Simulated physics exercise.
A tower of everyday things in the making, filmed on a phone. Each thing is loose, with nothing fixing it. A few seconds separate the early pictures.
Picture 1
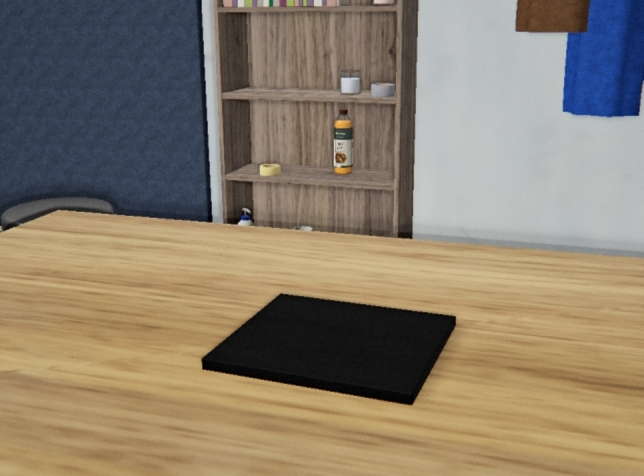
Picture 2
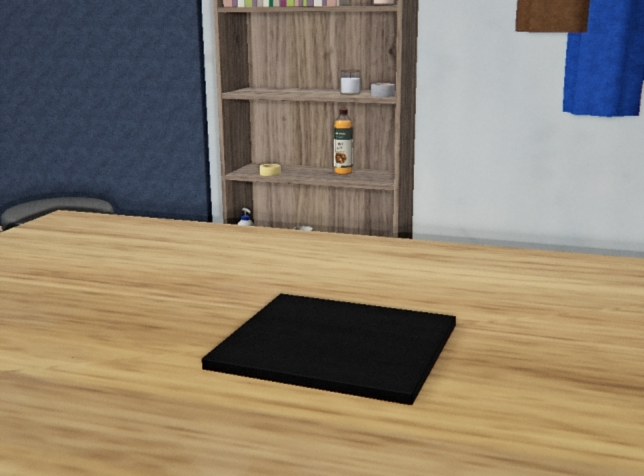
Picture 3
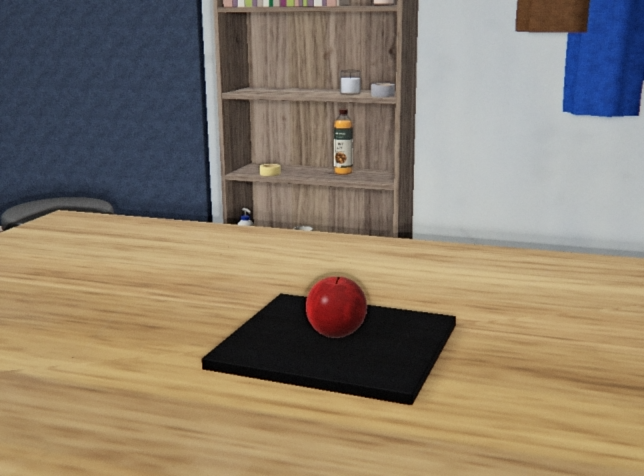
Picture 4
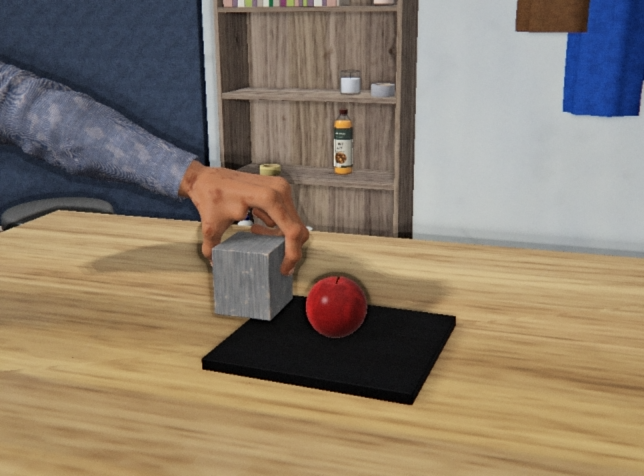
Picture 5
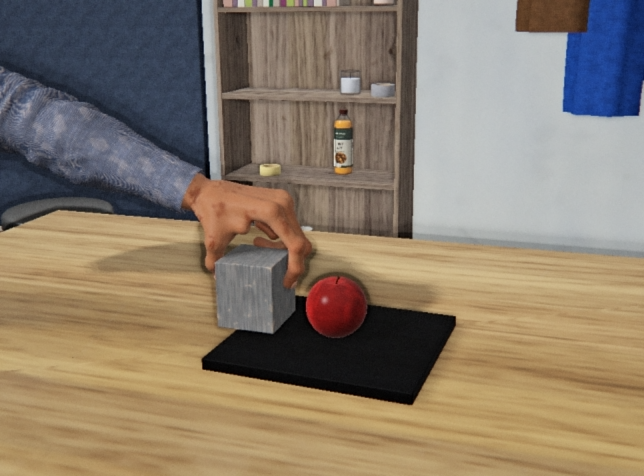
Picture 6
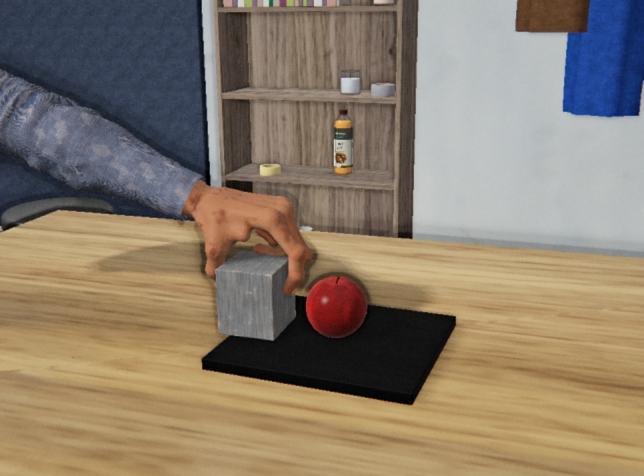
A hand in a blue-grey sleeve lowering a grey block onto a black board, left of a red apple on a wooden table.
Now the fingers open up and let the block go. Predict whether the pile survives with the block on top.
It survives.
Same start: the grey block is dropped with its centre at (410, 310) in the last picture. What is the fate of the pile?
Stands firm.
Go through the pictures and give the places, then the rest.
In the first picture, the last thing is not in view yet; black board (337, 342).
In the second picture, the last thing is not in view yet; black board (337, 342).
In the third picture, the last thing is not in view yet; black board (337, 342).
In the fourth picture, still above its spot; grey block (254, 274); black board (337, 342).
In the fifth picture, still above its spot; grey block (257, 287); black board (337, 342).
In the sixth picture, set down, still held; grey block (257, 294); black board (337, 342).
Then, 0.30 s past the last view, nothing moves.
Then, 0.80 s past the last view, grey block resting near (257, 294).
Finally, all 3 still in place. Final places as the last picture's camera would see them, grey block near (257, 294). The pile holds.
